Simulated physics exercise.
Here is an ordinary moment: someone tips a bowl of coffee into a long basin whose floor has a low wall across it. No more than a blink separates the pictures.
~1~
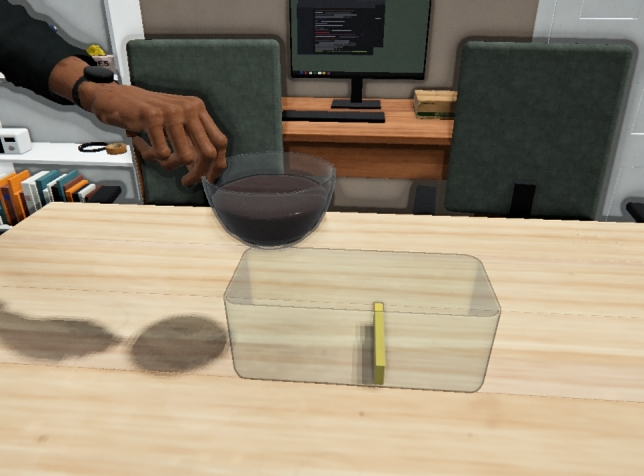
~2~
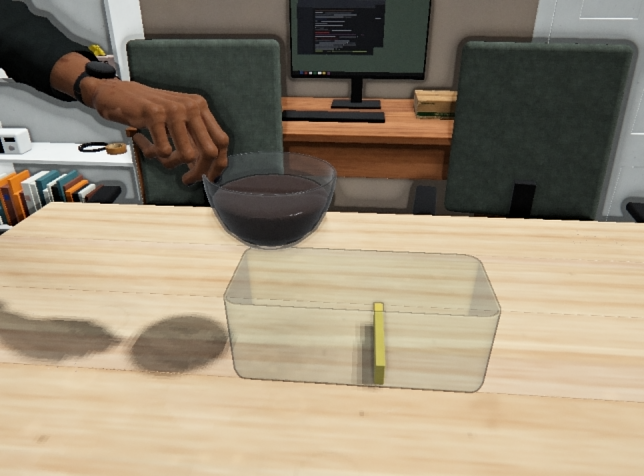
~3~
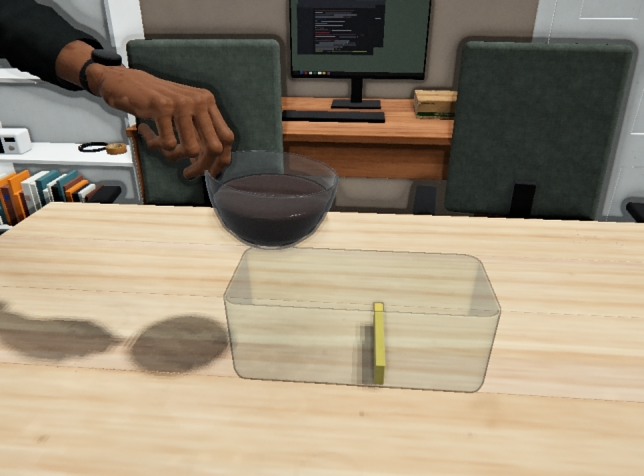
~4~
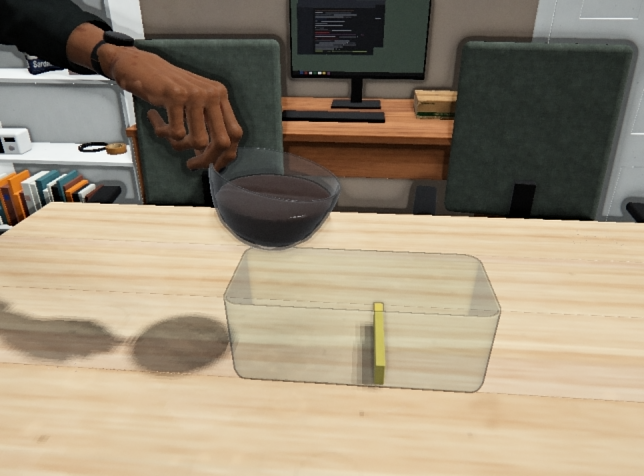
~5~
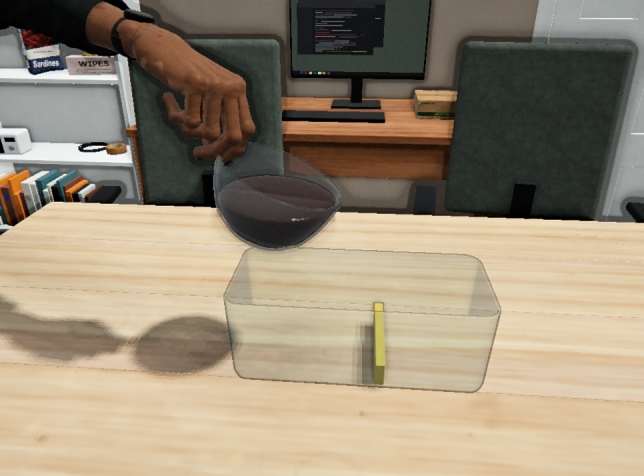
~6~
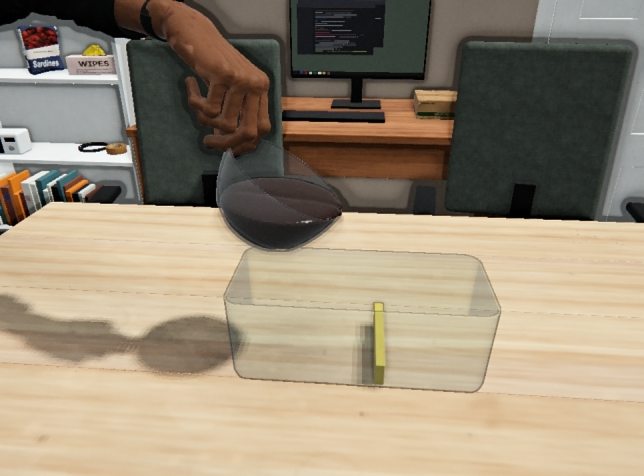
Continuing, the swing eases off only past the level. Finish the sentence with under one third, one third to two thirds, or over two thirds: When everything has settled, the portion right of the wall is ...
When everything has settled, the portion right of the wall is under one third.
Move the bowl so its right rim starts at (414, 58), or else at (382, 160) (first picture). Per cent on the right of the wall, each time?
Roughly 65 percent on the first try and 75 percent on the second.
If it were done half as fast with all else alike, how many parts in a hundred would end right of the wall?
About 35 per cent.
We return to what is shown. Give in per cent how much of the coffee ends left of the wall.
75 % or thereabouts.
A moment on, the bowl is tipped on its side and 24 per cent is still to pour, 42 is left of the wall and 8 right of it.
Next, the bowl is tipped right over and 2 per cent is still to pour, 77 is left of the wall and 16 right of it.
Then the bowl is tipped right over and 0 per cent is still to pour, 75 is left of the wall and 21 right of it.
Later the bowl is tipped right over and 0 per cent is still to pour, 75 is left of the wall and 21 right of it.
At rest 75 per cent lies left of the wall, 22 right of it and 3 outside.
